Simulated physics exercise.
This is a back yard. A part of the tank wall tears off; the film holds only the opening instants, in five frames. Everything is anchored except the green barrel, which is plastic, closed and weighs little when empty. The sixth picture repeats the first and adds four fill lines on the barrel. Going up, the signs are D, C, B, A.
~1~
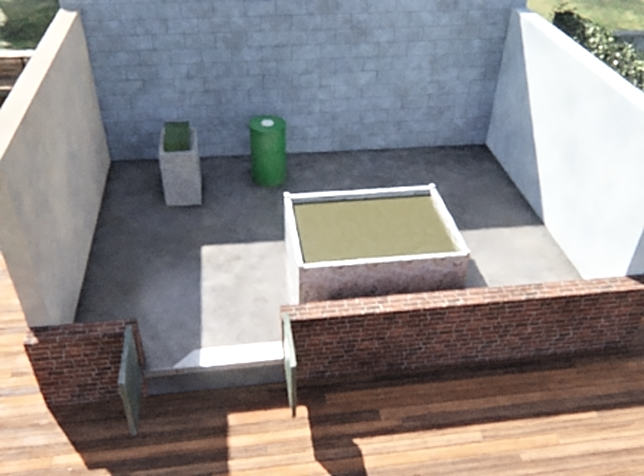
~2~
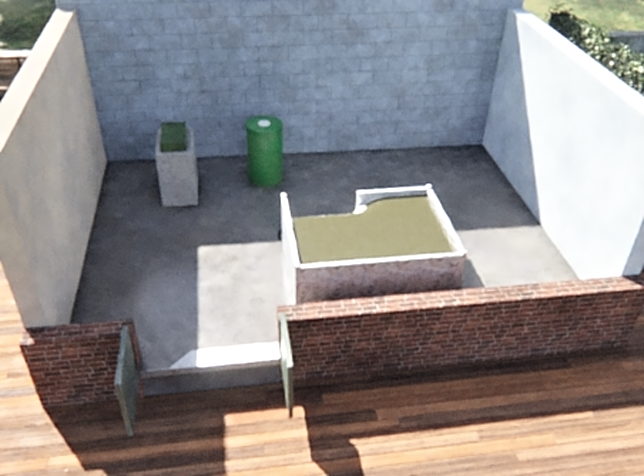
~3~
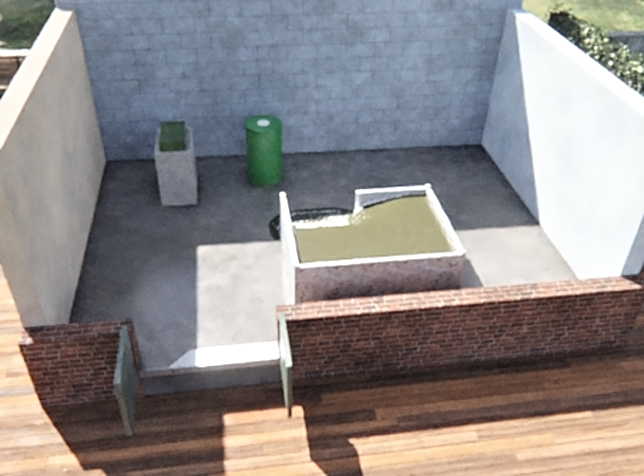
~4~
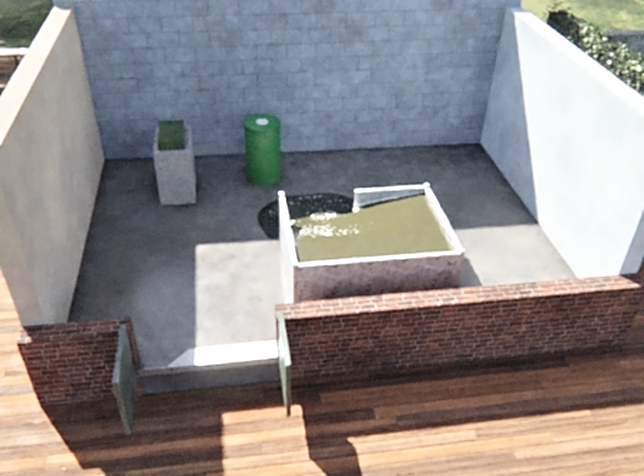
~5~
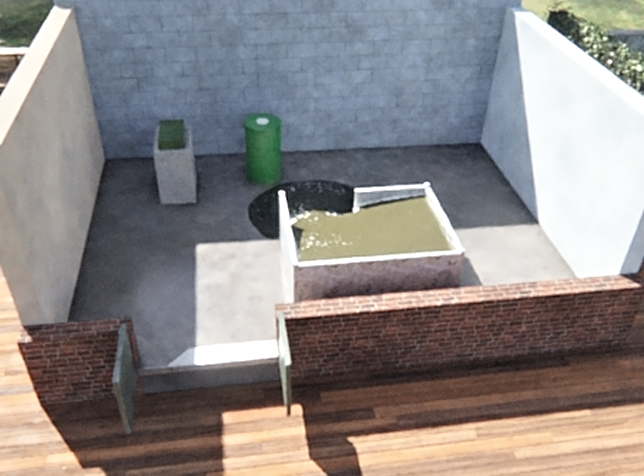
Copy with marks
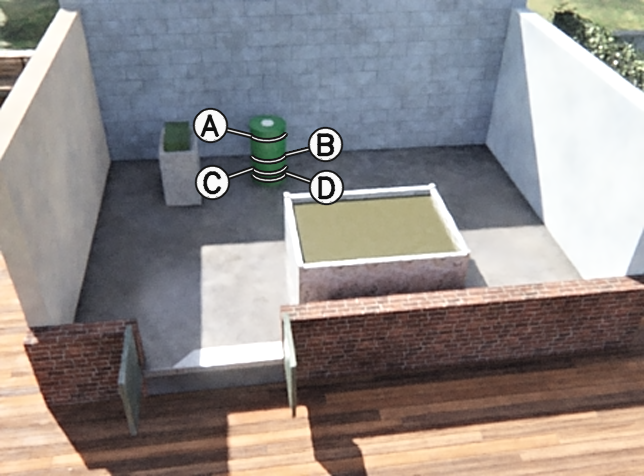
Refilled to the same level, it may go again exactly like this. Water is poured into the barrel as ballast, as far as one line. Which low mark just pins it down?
Choose B.
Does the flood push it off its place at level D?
Yes, it does.
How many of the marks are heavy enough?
Two.
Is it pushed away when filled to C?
Yes, it does.
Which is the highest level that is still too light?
The answer is C.
On the marked copy, A at (269, 140); B at (269, 161); C at (270, 173); D at (270, 180); from the bottom up D, C, B, A.
If A is chosen, it does not move.
If B is chosen, it does not move.
If C is chosen, it is pushed about half its own width away.
If D is chosen, it is pushed about 4 times its own width away.
